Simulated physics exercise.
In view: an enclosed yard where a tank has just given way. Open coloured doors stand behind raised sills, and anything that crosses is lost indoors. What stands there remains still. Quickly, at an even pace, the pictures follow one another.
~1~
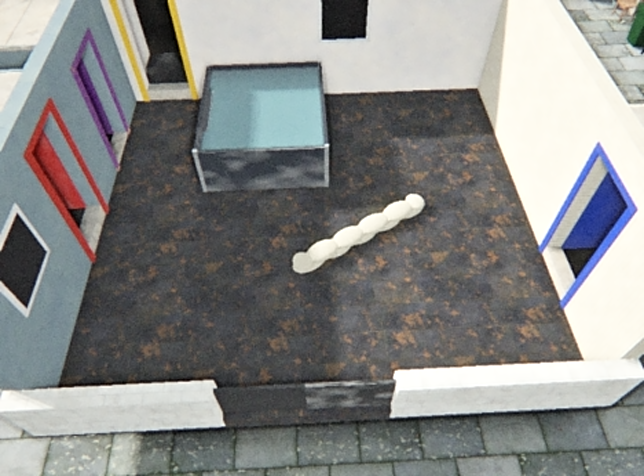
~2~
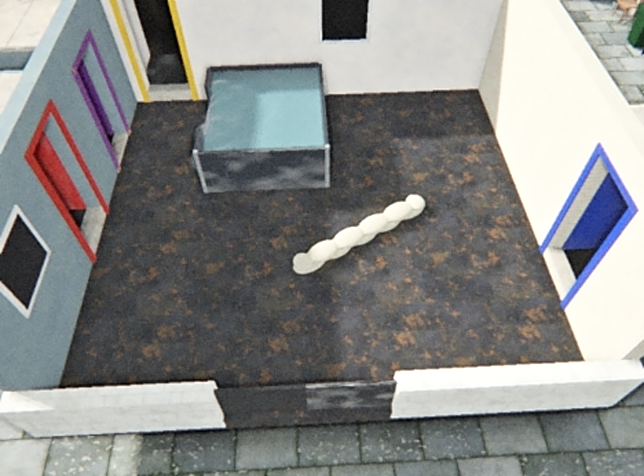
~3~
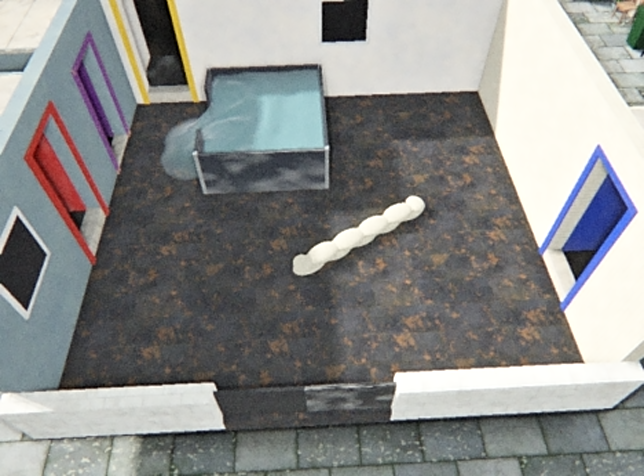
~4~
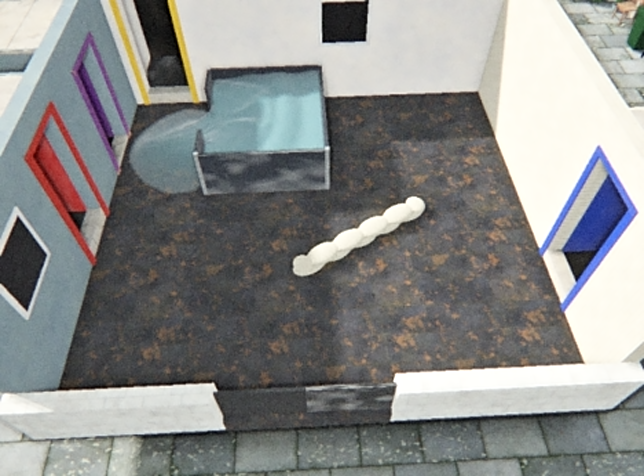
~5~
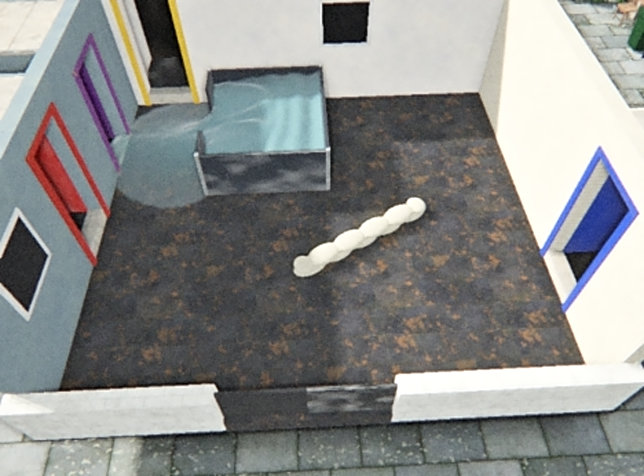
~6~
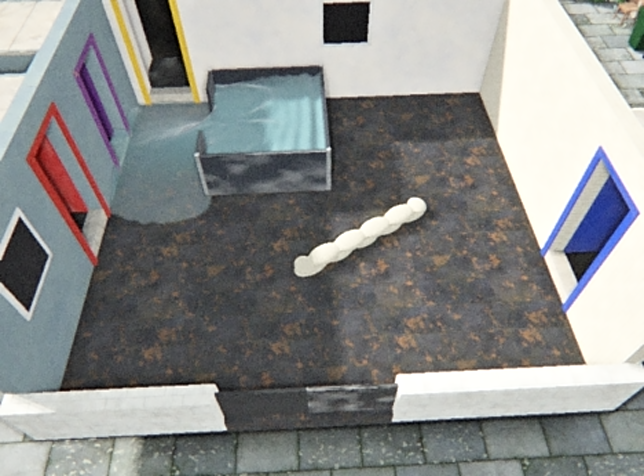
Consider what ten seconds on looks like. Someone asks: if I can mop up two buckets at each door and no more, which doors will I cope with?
In order: I expect the blue door to let through an acceptable amount; I expect the yellow door to let through too much; I expect the red door to let through an acceptable amount; I expect the purple door to let through too much.
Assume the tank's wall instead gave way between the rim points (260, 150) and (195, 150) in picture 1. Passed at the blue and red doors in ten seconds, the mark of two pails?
Lab note: Blue door below the mark, red door below the mark.
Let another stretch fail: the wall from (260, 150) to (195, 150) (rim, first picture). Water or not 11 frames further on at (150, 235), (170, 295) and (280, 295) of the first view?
Spot one ends up deluged, spot two deluged, spot three deluged.
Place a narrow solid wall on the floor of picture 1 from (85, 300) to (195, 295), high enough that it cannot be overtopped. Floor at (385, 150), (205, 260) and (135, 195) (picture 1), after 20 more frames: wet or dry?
Taking the points in turn, they are high and dry, inundated and inundated.
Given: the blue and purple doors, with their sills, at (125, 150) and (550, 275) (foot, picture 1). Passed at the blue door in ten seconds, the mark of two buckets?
As I see it, the blue door comes in higher.
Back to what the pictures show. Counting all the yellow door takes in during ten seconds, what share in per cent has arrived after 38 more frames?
Around 100 percent.
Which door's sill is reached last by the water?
My answer: The door marked blue.
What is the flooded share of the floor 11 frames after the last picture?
I reckon around 25 %.
A moment on, water covers 15 % of the floor; the blue door not reached, the yellow door under two buckets in, the red door wet at the sill, nothing in, the purple door far over two buckets in.
Next, water covers 25 % of the floor; the blue door not reached, the yellow door over two buckets in, the red door wet at the sill, nothing in, the purple door far over two buckets in.
Then, water covers 40 % of the floor; the blue door not reached, the yellow door over two buckets in, the red door wet at the sill, nothing in, the purple door far over two buckets in.
Later, water covers 65 % of the floor; the blue door not reached, the yellow door over two buckets in, the red door wet at the sill, nothing in, the purple door far over two buckets in.
In the end, water covers 85 % of the floor; the blue door wet at the sill, nothing in, the yellow door over two buckets in, the red door wet at the sill, nothing in, the purple door far over two buckets in.
